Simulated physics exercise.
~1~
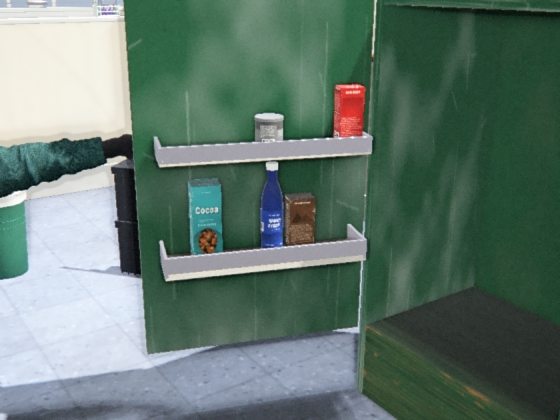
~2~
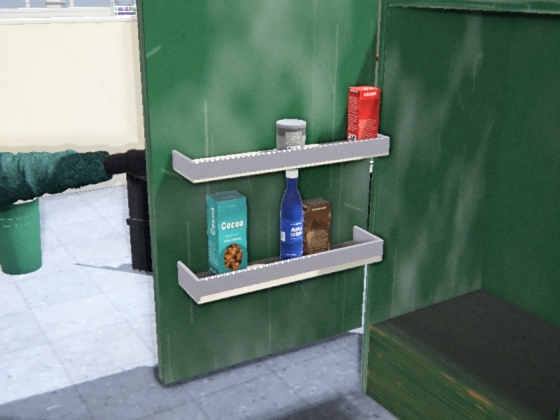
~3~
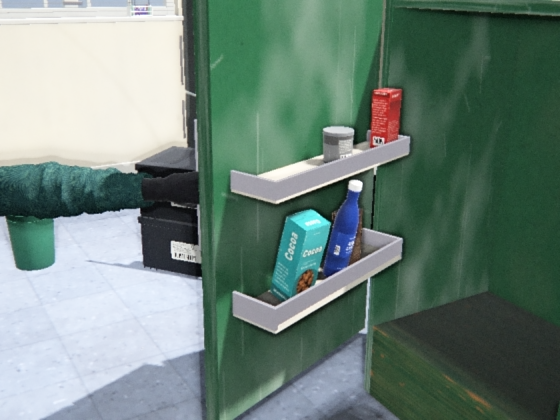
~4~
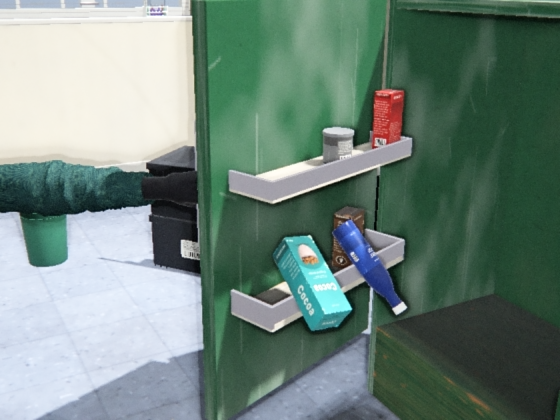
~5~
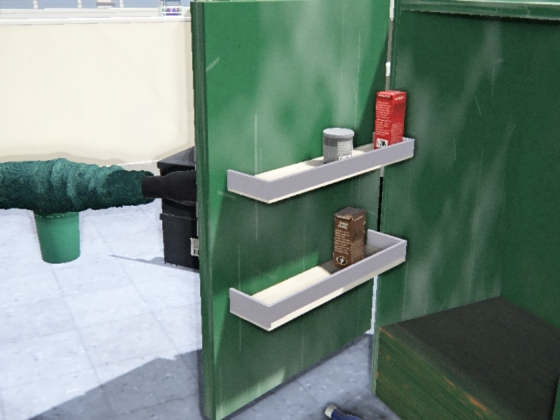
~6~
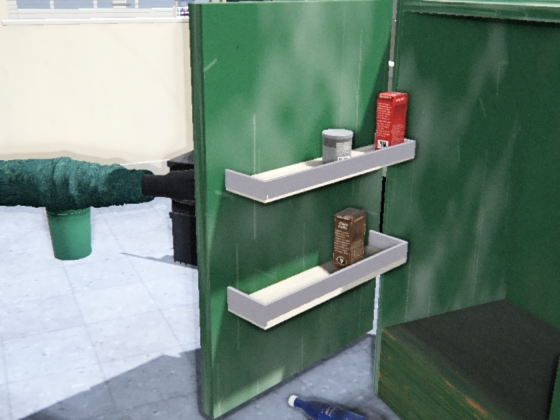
A turquoise carton and a blue bottle tipped over the lower rack's rail and fell as an arm at the left stopped the swinging green door, leaving the bottle lying on the floor and the tin, red carton and brown carton still in the racks.
